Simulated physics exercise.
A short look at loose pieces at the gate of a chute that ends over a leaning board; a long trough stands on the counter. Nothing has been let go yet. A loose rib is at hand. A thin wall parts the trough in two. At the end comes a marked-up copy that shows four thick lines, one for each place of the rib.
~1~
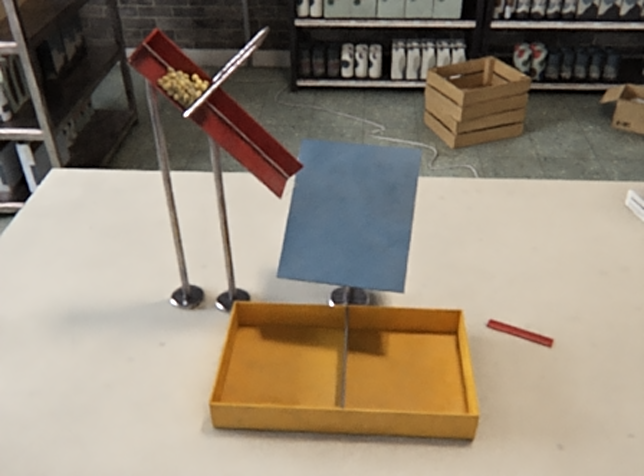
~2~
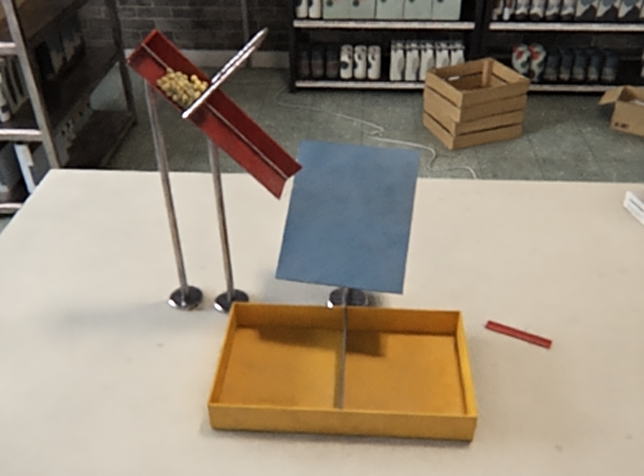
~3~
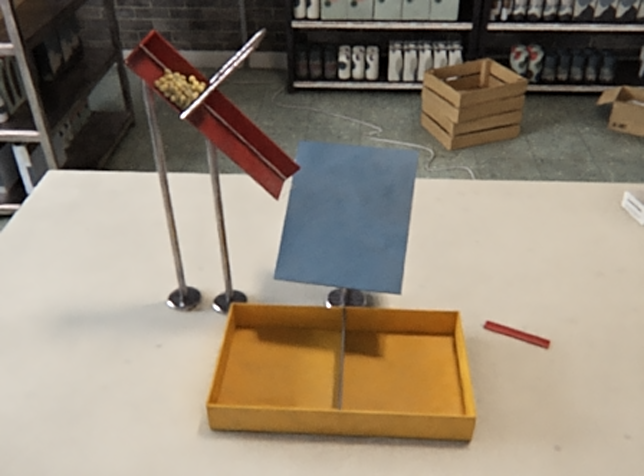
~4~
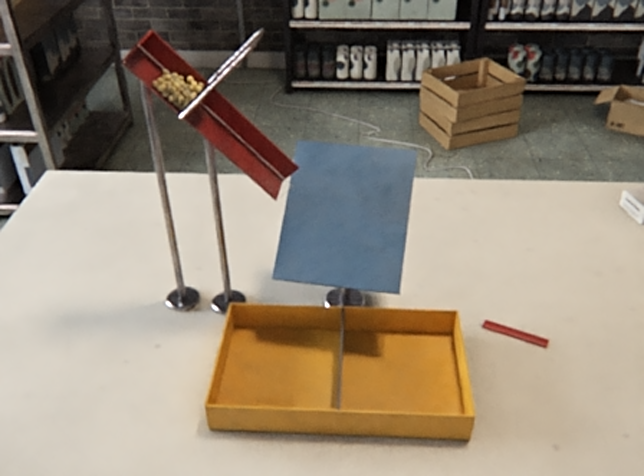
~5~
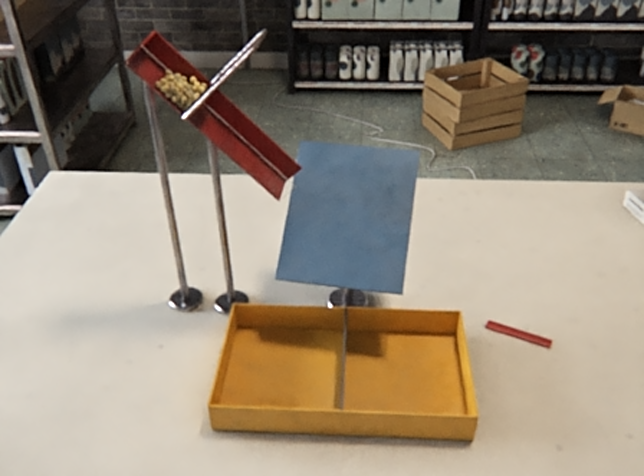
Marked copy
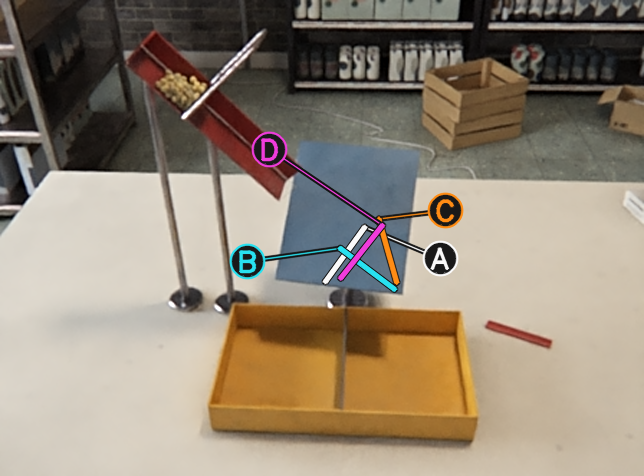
At first, a pile of pale beans rests behind a closed gate in a sloping red chute, above a tilted blue board and a divided yellow trough, with a loose red strip lying nearby. The view then shifts very slightly and drifts back, while the beans and everything else stay still.
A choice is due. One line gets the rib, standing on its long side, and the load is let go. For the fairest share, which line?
B works best here.
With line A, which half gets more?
More lands on the left.
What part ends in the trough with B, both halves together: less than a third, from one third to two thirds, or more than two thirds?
Line B gives more than two thirds.
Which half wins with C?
More lands on the right.
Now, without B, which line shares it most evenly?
C it is.
On the marked copy, line A from (364, 227) to (325, 281); line B from (340, 248) to (394, 289); line C from (378, 218) to (396, 282); line D from (382, 225) to (340, 278).
Choosing A, of what is caught, nearly all in the left half, a small part in the right.
Choosing B, of what is caught, about a third in the left half, about two thirds in the right.
Choosing C, of what is caught, about a quarter in the left half, most in the right.
Choosing D, of what is caught, nearly all in the left half, a small part in the right.
